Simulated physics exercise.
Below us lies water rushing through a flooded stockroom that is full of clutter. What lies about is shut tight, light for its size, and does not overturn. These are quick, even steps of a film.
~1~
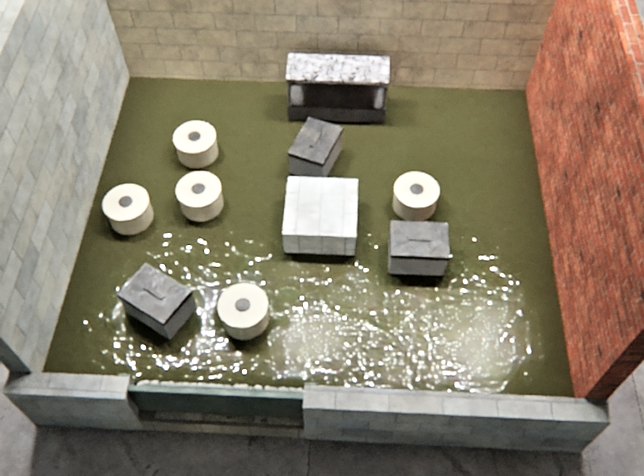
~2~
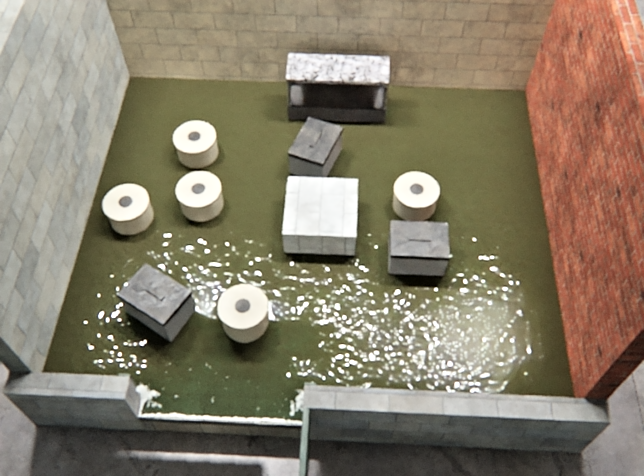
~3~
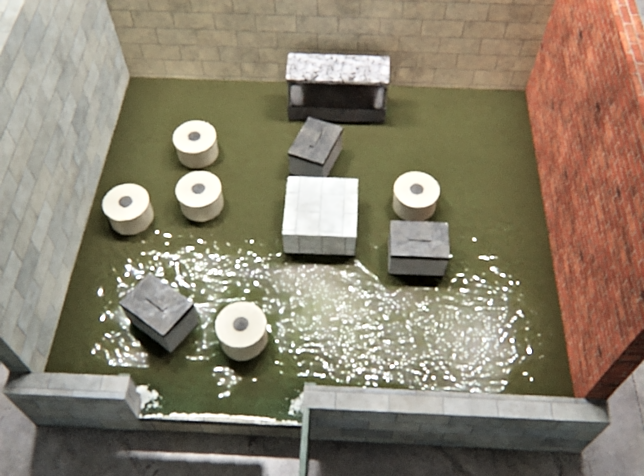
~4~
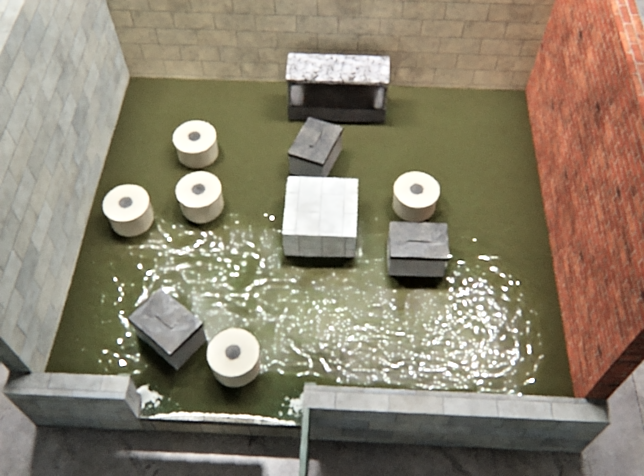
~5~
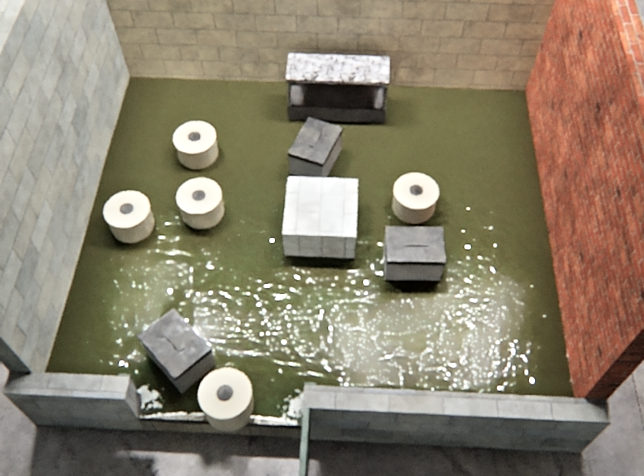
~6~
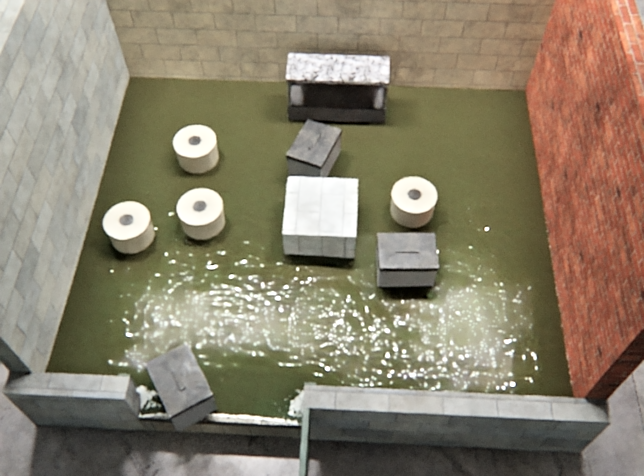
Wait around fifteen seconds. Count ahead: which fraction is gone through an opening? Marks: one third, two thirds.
Share: Two thirds or above.
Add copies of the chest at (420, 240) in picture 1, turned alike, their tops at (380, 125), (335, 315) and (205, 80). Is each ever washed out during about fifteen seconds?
In turn: Kept in, out, kept in.
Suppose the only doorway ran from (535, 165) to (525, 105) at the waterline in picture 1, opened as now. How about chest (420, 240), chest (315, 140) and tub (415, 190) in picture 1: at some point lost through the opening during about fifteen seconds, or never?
In that order: Carried outside, washed out, yes.
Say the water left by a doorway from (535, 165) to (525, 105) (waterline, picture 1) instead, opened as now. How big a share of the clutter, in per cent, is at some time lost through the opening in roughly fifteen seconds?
About 40 per cent.
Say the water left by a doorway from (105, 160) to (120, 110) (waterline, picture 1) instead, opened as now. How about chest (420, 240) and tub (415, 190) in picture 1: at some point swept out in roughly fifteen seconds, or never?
In that order: Inside, kept in.
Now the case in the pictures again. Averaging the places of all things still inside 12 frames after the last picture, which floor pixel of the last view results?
Around (227, 288).
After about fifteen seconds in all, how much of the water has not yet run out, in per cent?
I make it 46 per cent.
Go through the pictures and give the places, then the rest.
A chest at (154, 292), afloat; a tub at (198, 189), afloat; 0 of 8 have shifted, in the first picture.
A chest at (154, 293) floats; a tub at (198, 189) floats; 0 of 8 have shifted, in the second picture.
A chest at (156, 303) floats, close to its start; a tub at (198, 189), afloat; 2 of 8 have shifted, in the third picture.
A chest at (165, 320), afloat, close to its start; a tub at (199, 189) floats; 2 of 8 have shifted, in the fourth picture.
A chest at (174, 342) floats, a stride from its start; a tub at (199, 196) floats, close to its start; 5 of 8 have shifted, in the fifth picture.
A chest at (178, 379) floats, a stride from its start; a tub at (200, 207), afloat, close to its start; 6 of 8 have shifted, in the sixth picture.
A moment on, 2 of 8 are out; 6 afloat.
Next, 3 of 8 are out; 5 afloat.
Later, 5 of 8 are out; 3 afloat.
In the end, 8 of 8 are out; 0 afloat.
